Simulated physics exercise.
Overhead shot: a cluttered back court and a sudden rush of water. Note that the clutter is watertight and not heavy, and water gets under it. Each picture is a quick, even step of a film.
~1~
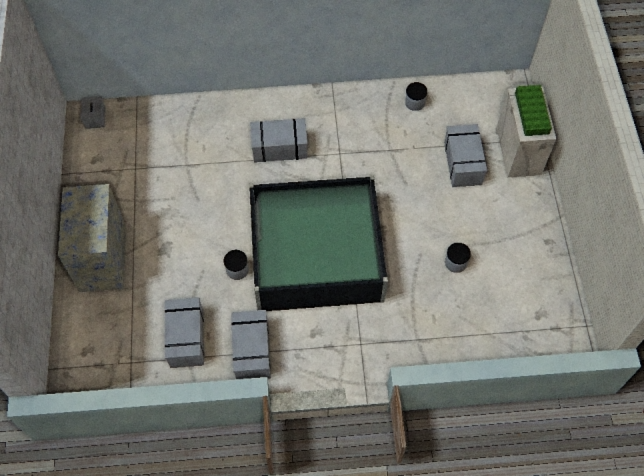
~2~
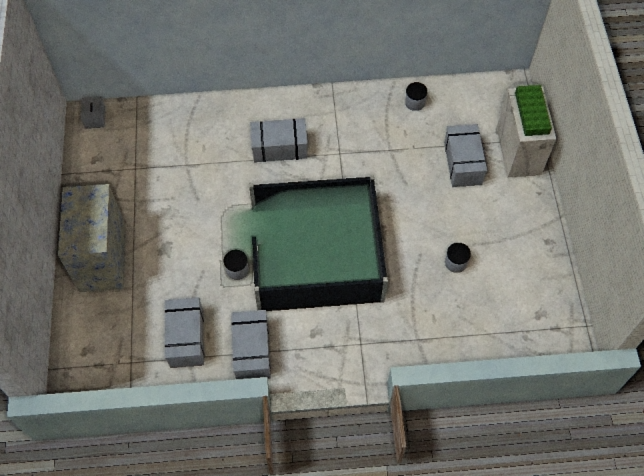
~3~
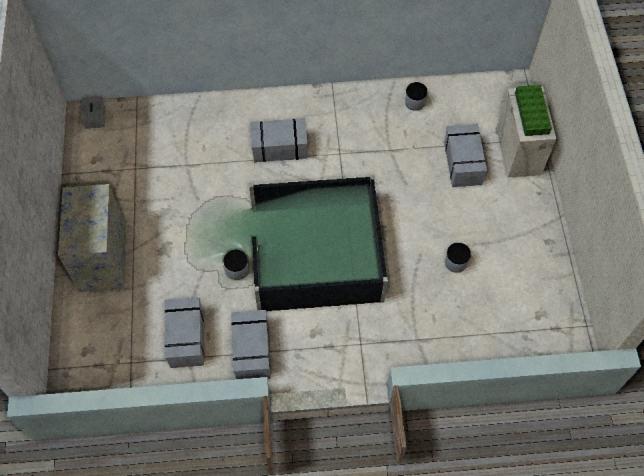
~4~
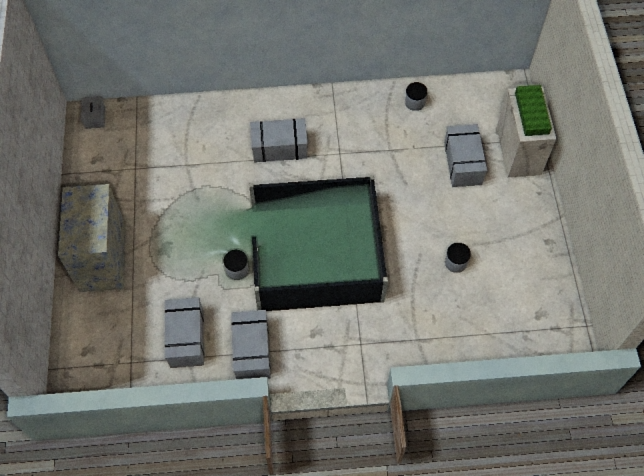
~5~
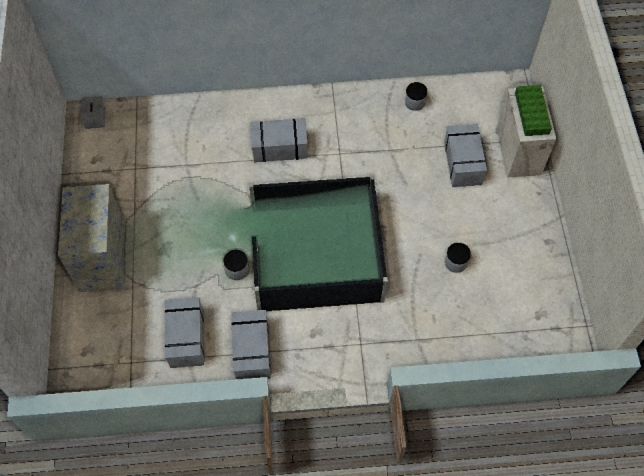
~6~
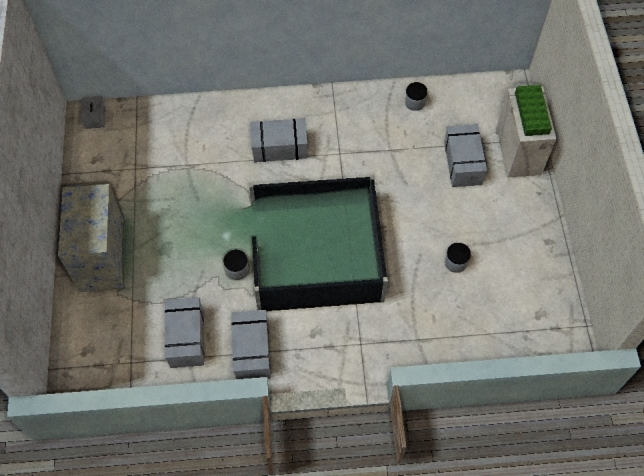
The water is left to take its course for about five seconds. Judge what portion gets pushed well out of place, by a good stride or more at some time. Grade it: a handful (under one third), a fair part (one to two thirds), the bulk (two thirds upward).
A handful.
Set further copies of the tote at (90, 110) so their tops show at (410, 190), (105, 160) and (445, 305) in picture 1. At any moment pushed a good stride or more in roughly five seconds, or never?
Listed in sequence, the answers are remains nearby, displaced a stride and remains nearby.
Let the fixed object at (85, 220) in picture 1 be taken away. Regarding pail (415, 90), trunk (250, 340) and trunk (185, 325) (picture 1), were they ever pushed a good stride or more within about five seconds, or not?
So, one at a time, the first didn't go far, the next didn't go far and the last didn't go far.
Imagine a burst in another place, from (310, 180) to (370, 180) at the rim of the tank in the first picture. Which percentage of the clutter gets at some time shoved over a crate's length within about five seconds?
Result: Close to 40 %.
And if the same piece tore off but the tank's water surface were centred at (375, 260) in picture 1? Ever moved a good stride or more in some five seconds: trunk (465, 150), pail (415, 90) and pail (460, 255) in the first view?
In turn: Under that mark, under that mark, under that mark.
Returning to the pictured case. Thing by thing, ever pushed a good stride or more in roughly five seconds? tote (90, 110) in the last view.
Result: The full distance.
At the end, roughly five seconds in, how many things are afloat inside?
You get 2.
A moment on, 0 of 8 are well off their spots; 0 afloat.
Next, 0 of 8 are well off their spots; 1 afloat.
Later, 1 of 8 are well off their spots; 1 afloat.
In the end, 1 of 8 are well off their spots, and 1 have been at some point; 2 afloat.
